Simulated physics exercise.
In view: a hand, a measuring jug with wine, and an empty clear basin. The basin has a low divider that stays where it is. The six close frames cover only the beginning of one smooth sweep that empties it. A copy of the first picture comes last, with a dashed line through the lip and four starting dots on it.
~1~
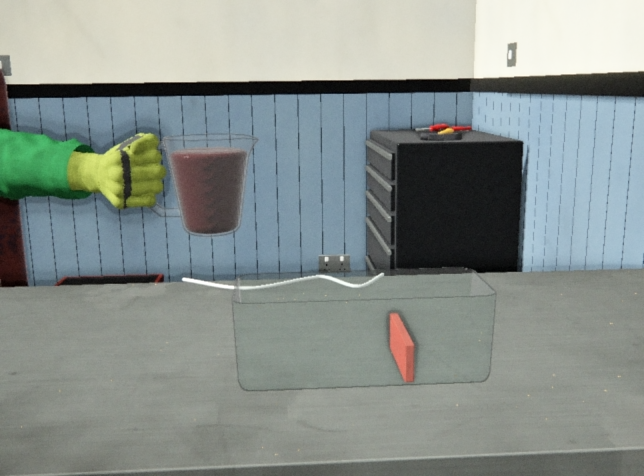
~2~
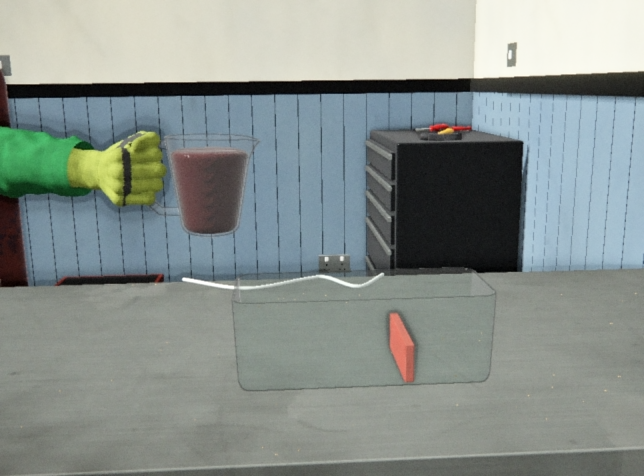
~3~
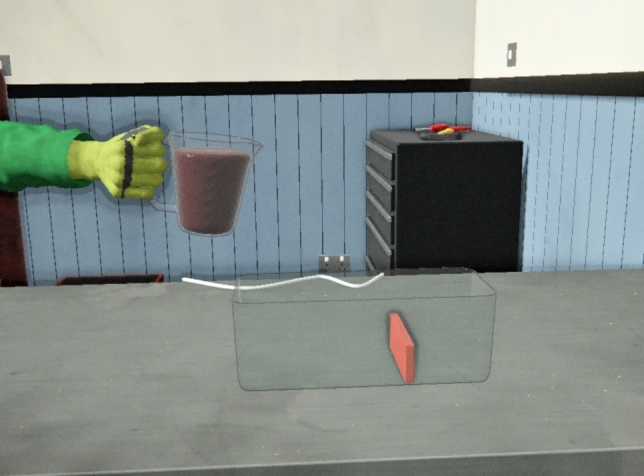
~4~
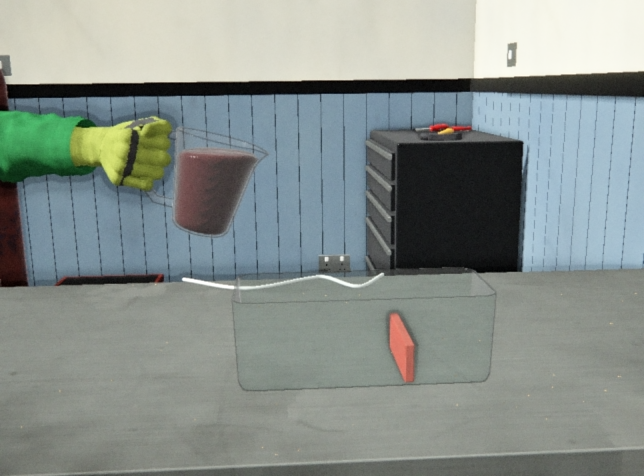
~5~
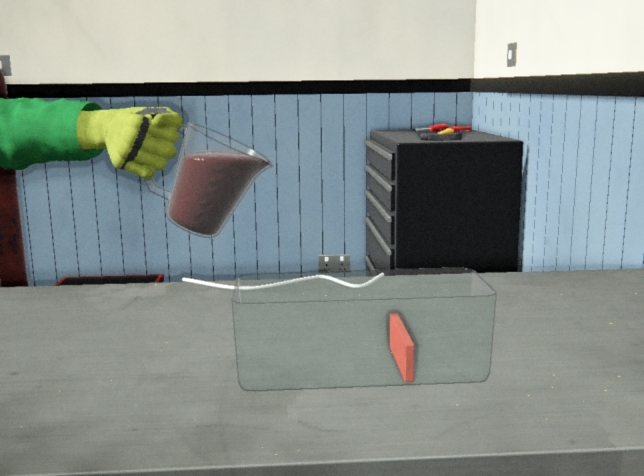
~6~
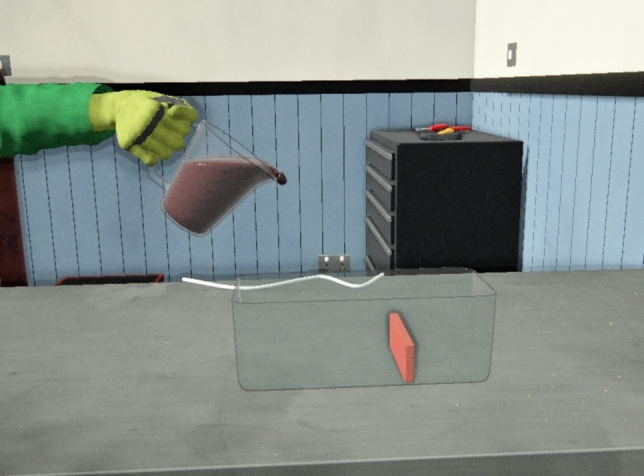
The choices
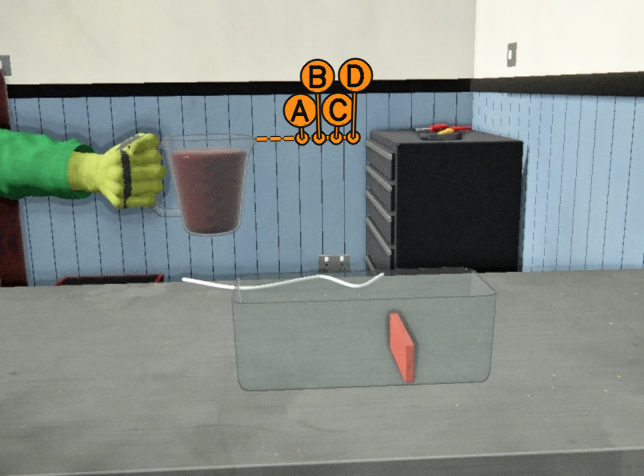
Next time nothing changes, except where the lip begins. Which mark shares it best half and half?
The answer is dot D.
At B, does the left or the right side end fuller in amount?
The left one.
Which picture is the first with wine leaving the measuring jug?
Picture 6.
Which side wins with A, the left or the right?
The left one.
In orange, A at (302, 138); B at (319, 138); C at (336, 137); D at (353, 137).
For dot A, about 94 % ends left of the wall and 5 % right of it.
For dot B, about 92 % ends left of the wall and 5 % right of it; 3 % is lost outside.
For dot C, about 79 % ends left of the wall and 18 % right of it; 3 % is lost outside.
For dot D, about 56 % ends left of the wall and 42 % right of it.
